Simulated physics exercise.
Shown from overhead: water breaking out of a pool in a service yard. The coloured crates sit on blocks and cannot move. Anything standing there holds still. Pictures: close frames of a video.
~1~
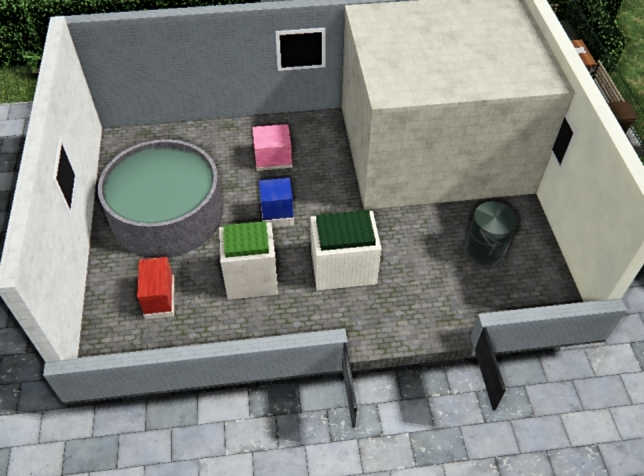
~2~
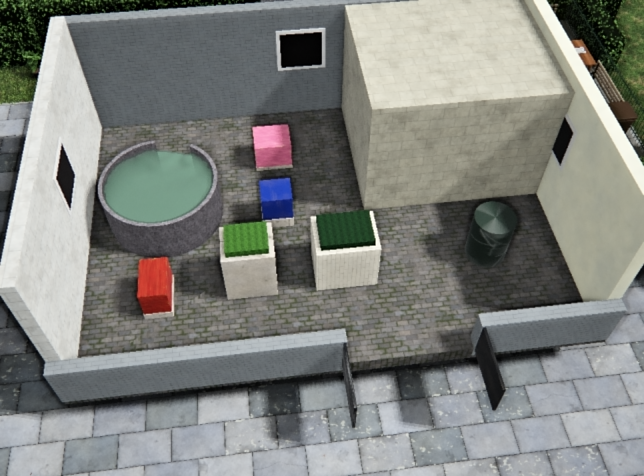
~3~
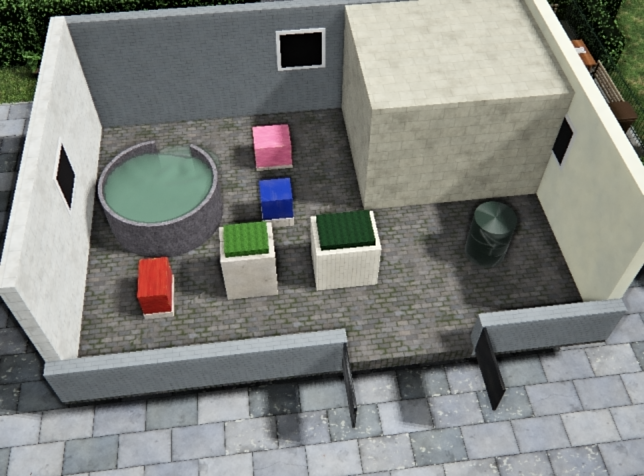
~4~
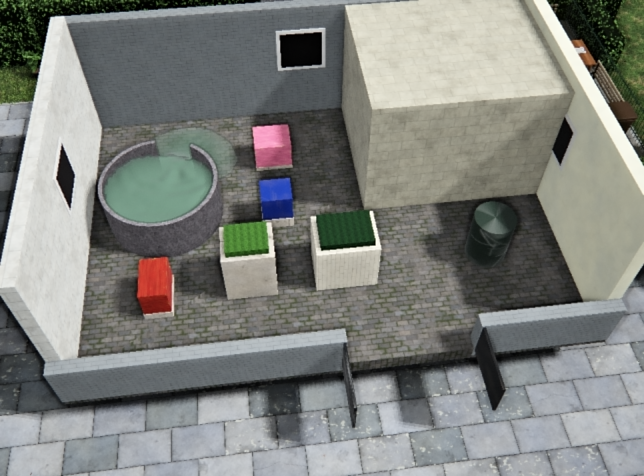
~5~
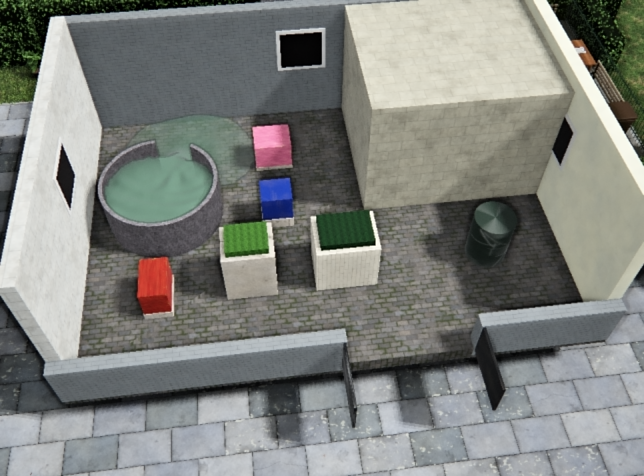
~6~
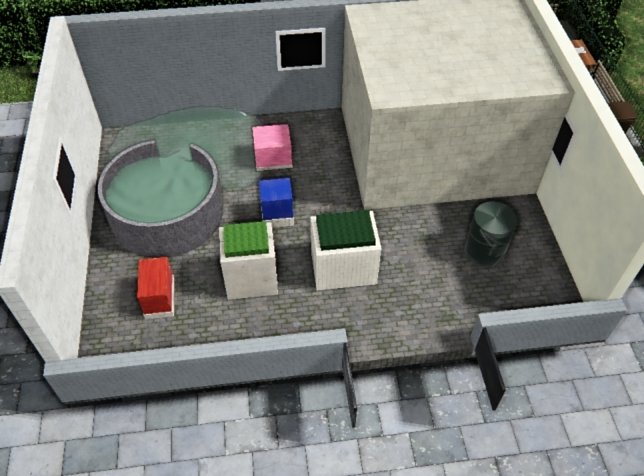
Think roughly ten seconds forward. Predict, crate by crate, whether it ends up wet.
The pink crate ends up wet; the blue crate ends up dry; the red crate ends up dry.
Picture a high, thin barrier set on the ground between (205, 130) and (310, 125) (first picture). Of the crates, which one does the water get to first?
That would be the pink one.
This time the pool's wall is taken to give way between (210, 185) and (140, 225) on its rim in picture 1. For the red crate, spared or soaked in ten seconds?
Looking at the red, it is hit.
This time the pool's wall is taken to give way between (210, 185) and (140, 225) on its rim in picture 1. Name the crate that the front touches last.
My pick is the pink one.
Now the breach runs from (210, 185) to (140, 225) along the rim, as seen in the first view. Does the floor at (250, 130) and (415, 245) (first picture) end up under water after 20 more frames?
Going in the order you asked, the first is never reached and the second is drenched.
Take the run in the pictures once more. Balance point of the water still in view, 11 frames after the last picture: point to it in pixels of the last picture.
It is near (191, 181).
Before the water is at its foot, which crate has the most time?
It would be the red crate.
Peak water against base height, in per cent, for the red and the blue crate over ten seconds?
Roughly 70 percent, then 60 percent.
A moment on, water covers 15 % of the floor; the pink crate water round its plinth, the blue crate not reached, the red crate not reached.
Next, water covers 25 % of the floor; the pink crate water round its plinth, the blue crate water round its plinth, the red crate not reached.
Then, water covers 40 % of the floor; the pink crate water round its plinth, the blue crate water round its plinth, the red crate not reached.
Later, water covers 75 % of the floor; the pink crate water round its plinth, the blue crate water round its plinth, the red crate water round its plinth.
In the end, water covers 100 % of the floor; the pink crate was topped, the blue crate stayed above the water, the red crate stayed above the water.
